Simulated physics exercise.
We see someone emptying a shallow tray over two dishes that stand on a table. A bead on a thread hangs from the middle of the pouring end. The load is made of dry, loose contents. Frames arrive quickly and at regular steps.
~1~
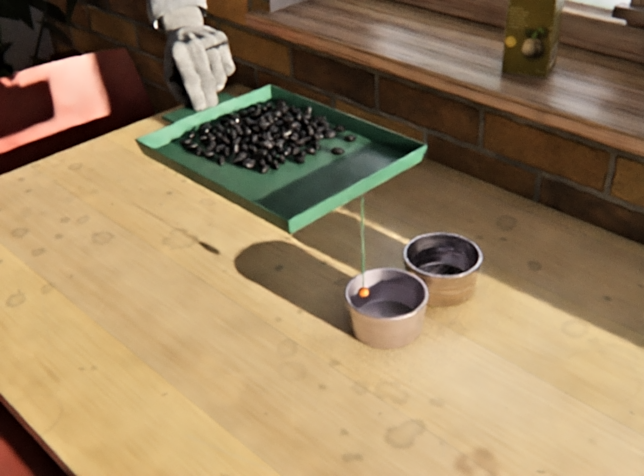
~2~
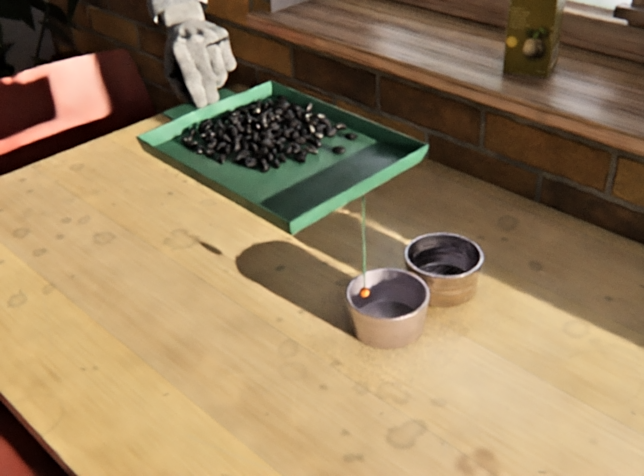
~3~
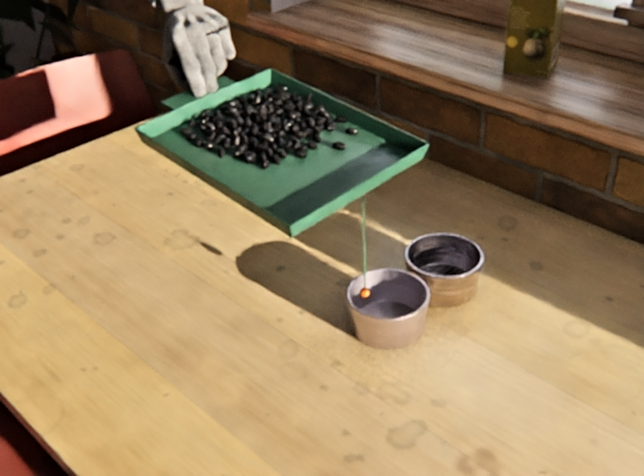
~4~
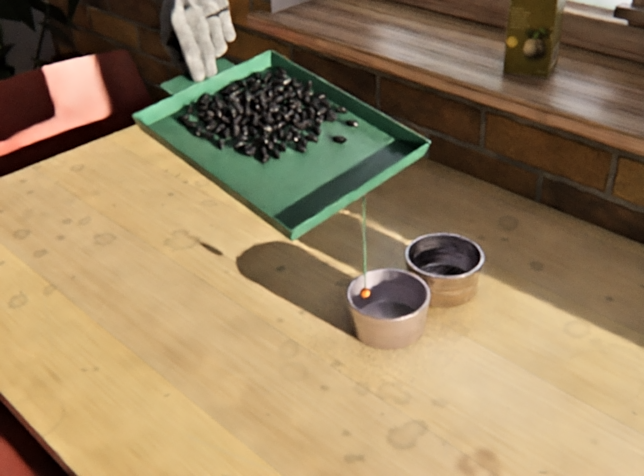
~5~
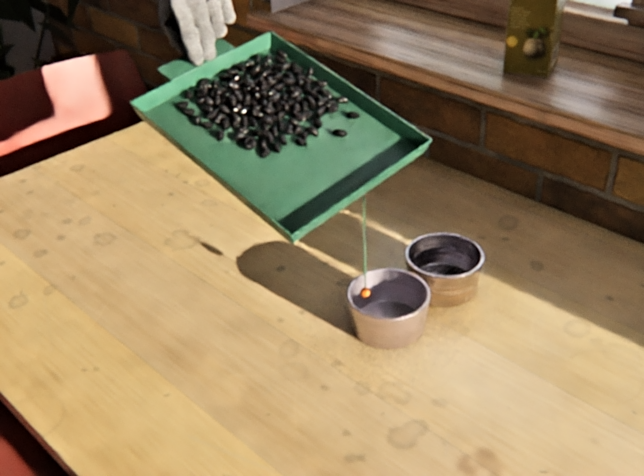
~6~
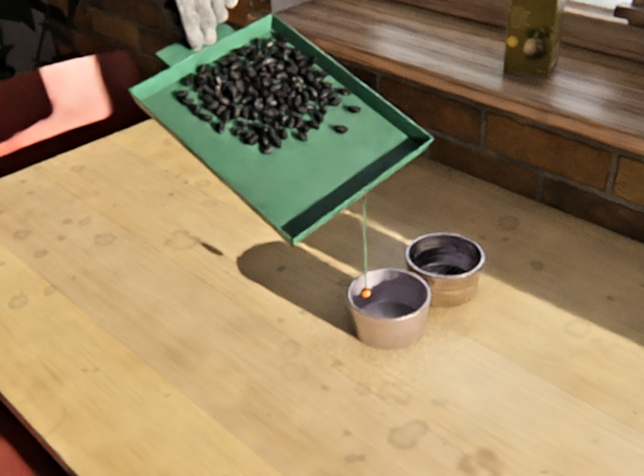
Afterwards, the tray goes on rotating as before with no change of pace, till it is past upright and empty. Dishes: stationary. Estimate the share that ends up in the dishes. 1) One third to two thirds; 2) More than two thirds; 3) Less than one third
Less than one third (3).
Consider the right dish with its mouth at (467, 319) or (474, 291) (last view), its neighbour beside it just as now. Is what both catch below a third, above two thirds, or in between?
Earlier place: Below one third. Later place: Under a third.
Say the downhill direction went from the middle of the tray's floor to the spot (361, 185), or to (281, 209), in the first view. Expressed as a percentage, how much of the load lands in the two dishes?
First case: 20 %; second case: 0 %.
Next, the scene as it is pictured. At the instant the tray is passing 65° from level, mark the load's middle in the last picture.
I'd mark the middle close to (311, 222).
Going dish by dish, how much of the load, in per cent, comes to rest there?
Looks like close to 0 % lands in the left dish and close to 0 % in the right one.
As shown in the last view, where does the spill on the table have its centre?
I'd put the middle at roughly (331, 406).
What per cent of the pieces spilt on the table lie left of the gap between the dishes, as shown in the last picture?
Near 90 %.
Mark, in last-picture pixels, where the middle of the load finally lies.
Roughly at (331, 406).
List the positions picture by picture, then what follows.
Corners of the pouring end (289, 217) and (421, 145), level; middle of the load (257, 131), black beans; left dish (416, 323); right dish (472, 282); bead on its thread (363, 292), in the first frame.
Corners of the pouring end (290, 218) and (422, 145), level; middle of the load (258, 128), in the second frame.
Corners of the pouring end (291, 222) and (423, 144), tipped barely, lowest at the left corner; middle of the load (258, 121), in the third frame.
Corners of the pouring end (292, 226) and (424, 142), tipped a little, lowest at the left corner; middle of the load (257, 109), in the fourth frame.
Corners of the pouring end (292, 230) and (426, 139), tipped clearly, lowest at the left corner; middle of the load (257, 96), in the fifth frame.
Corners of the pouring end (293, 235) and (427, 138), tipped clearly, lowest at the left corner; middle of the load (258, 86); left dish (419, 323); right dish (474, 282), in the sixth frame.
Just after the last frame, tray tipped steeply; the larger part on the tray; roughly a quarter in the air.
A moment on, tray tipped past a quarter turn; about a tenth on the tray; roughly two thirds outside both; about a tenth in the air.
Further on, tray tipped past a quarter turn; every one outside both.
When it is over, tray tipped past a quarter turn; not one in the left dish; not one in the right dish; every one outside both.
